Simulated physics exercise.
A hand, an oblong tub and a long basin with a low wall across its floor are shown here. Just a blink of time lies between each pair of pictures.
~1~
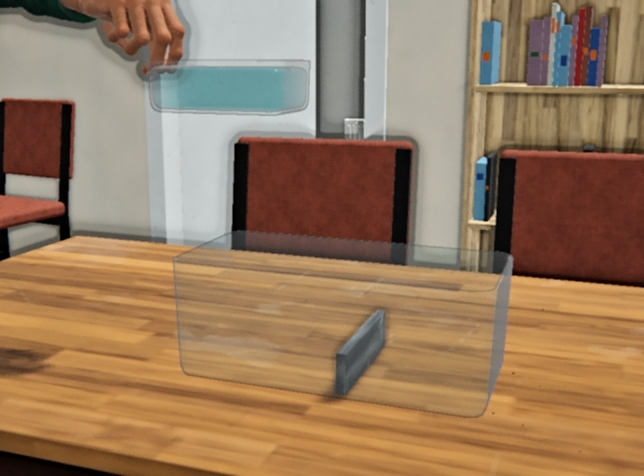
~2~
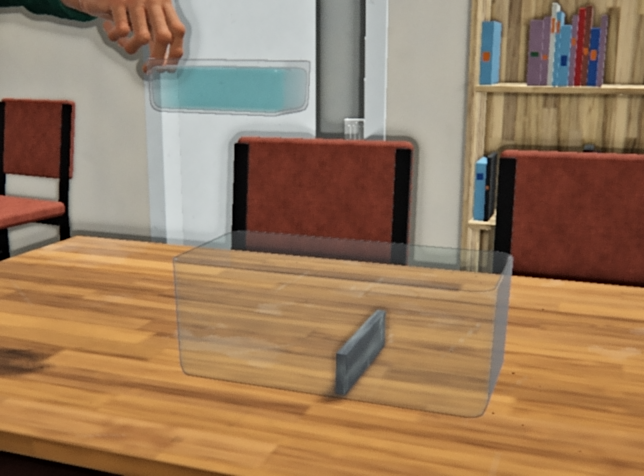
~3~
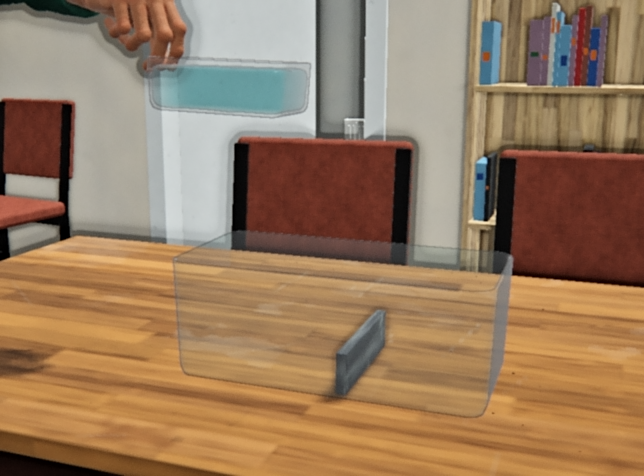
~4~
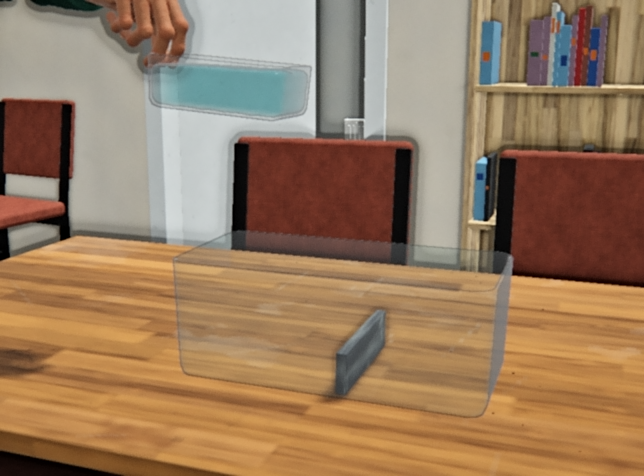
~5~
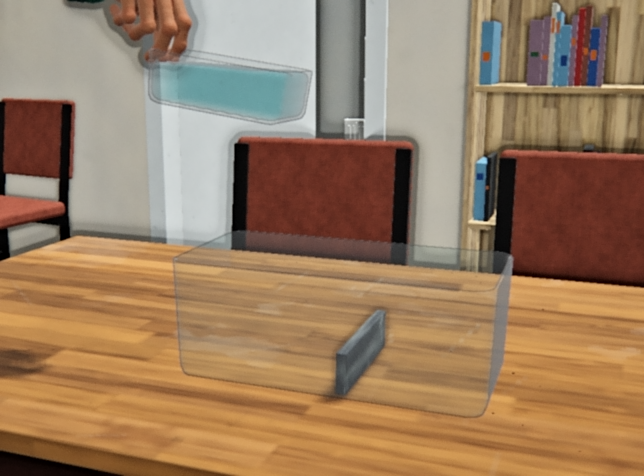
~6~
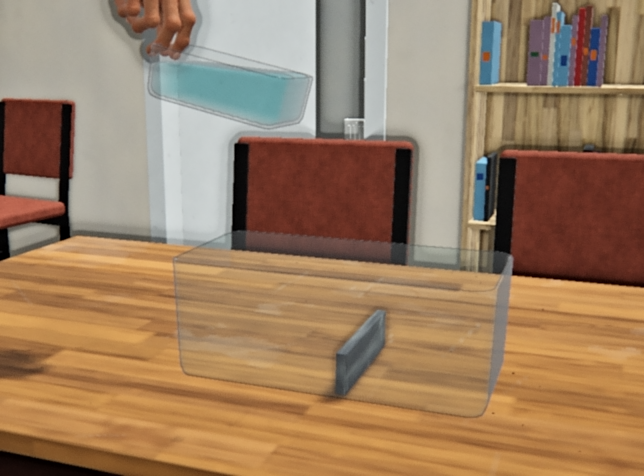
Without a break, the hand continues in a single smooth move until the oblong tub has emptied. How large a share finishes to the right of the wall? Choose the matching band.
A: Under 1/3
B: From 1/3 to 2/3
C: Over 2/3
The answer is B.
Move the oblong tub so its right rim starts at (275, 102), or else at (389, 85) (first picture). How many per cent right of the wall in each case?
Around 5 percent first, around 85 percent second.
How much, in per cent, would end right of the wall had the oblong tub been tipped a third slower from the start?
Roughly 60 percent.
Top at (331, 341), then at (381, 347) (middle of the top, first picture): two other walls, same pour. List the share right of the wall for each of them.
The first position gives around 70 percent, the second around 30 percent.
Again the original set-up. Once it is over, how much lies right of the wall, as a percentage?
That works out near 55 in every hundred.
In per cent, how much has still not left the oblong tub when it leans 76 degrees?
Remaining fraction: Approx. 20 %.
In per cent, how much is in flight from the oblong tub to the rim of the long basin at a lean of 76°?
About 60 per cent.
A moment on, the oblong tub is tipped on its side and 20 per cent is still to pour, 7 is left of the wall and 13 right of it.
Next, the oblong tub is tipped right over and 2 per cent is still to pour, 35 is left of the wall and 57 right of it.
Then the oblong tub is tipped right over and 0 per cent is still to pour, 41 is left of the wall and 55 right of it.
Later the oblong tub is tipped right over and 0 per cent is still to pour, 41 is left of the wall and 56 right of it.
At rest 41 per cent lies left of the wall, 56 right of it and 3 outside.
